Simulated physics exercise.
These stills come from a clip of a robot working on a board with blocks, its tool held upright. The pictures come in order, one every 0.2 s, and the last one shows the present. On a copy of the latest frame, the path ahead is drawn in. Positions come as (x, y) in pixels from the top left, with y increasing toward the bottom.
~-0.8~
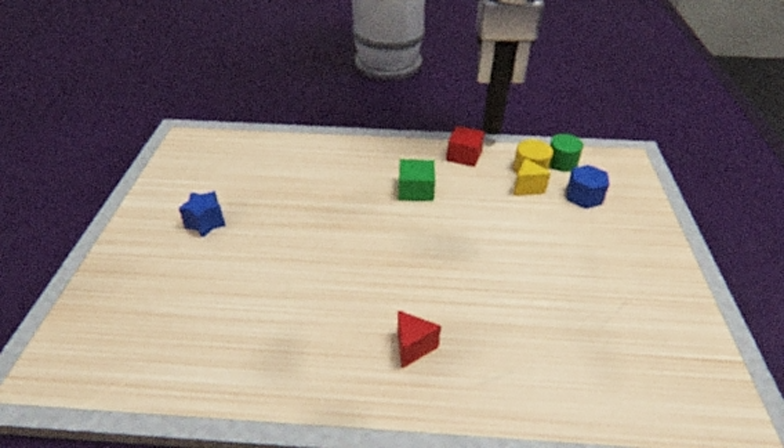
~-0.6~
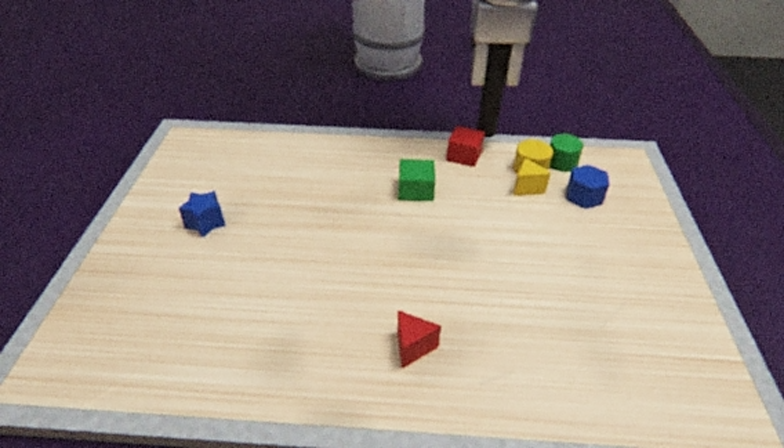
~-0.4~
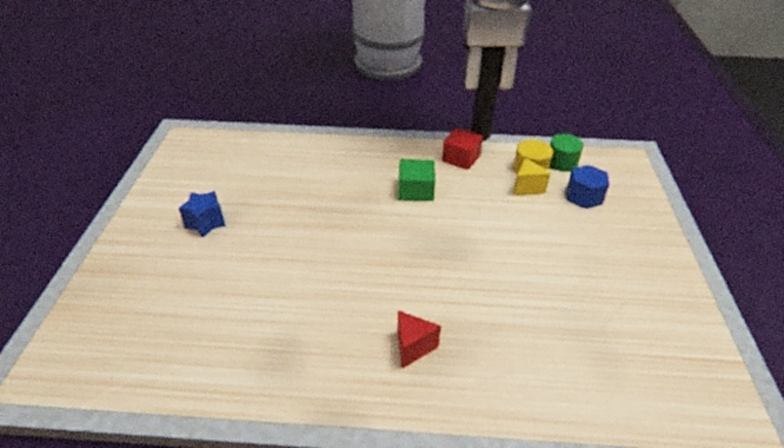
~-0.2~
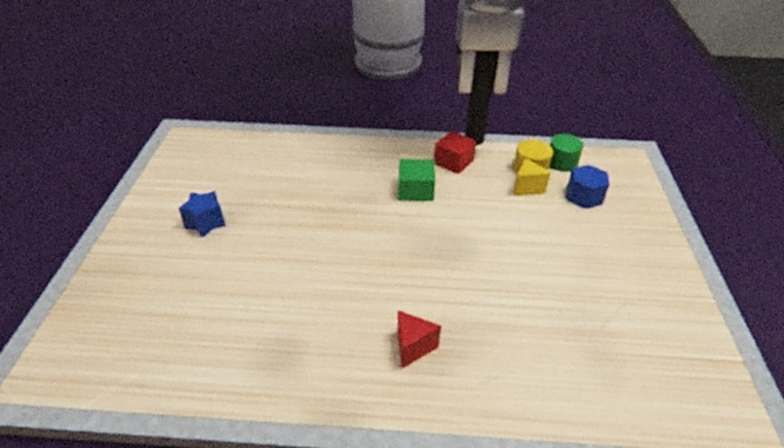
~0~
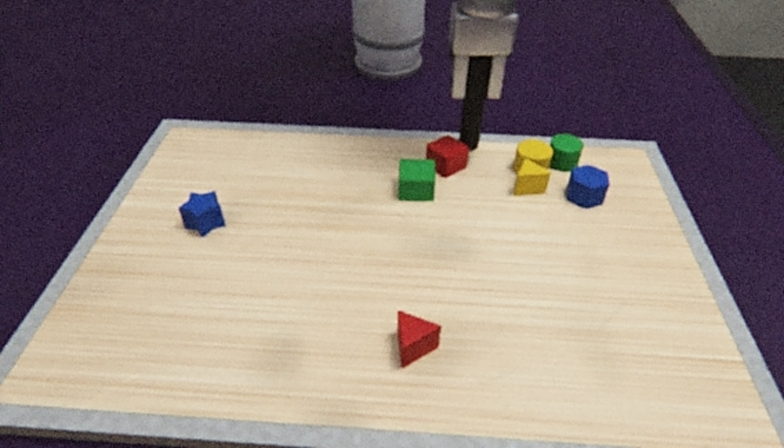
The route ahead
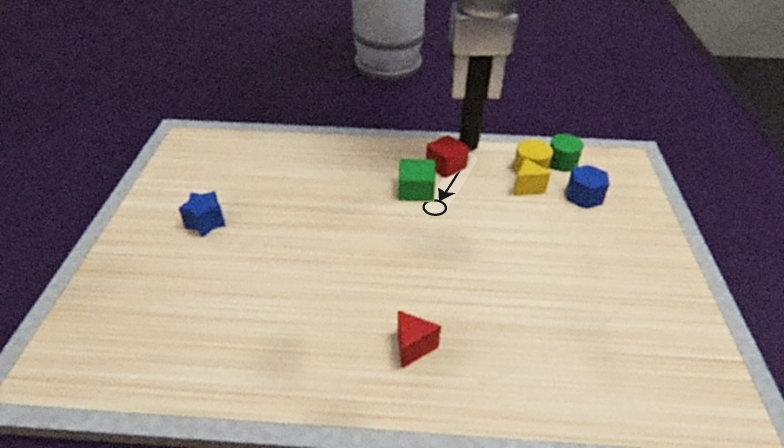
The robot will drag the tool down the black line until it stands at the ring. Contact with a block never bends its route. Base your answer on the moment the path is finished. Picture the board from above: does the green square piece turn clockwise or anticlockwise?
It twists anticlockwise.
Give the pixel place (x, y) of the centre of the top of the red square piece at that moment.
Its top middle is near (429, 154).
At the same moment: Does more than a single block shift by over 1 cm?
Going by the path, yes.
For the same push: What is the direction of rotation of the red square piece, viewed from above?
Direction: Clockwise.
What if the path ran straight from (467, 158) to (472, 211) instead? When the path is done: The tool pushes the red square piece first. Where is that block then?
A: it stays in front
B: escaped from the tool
B.
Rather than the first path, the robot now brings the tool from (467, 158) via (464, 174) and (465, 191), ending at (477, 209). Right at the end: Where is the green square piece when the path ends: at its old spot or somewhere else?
Displaced.
The drawn path runs in a line from (467, 158) to (435, 207).
The first path, step by step. One third of the way, tool (459, 161); green square piece (405, 173), turned 25° anticlockwise; red square piece (433, 153), turned 45° clockwise.
Two thirds of the way, tool (448, 178); green square piece (403, 173), turned 35° anticlockwise; red square piece (429, 154), turned 60° clockwise.
At the end, tool (436, 195); green square piece (403, 173), turned 35° anticlockwise; red square piece (429, 154), turned 60° clockwise; yellow cylinder not moved.
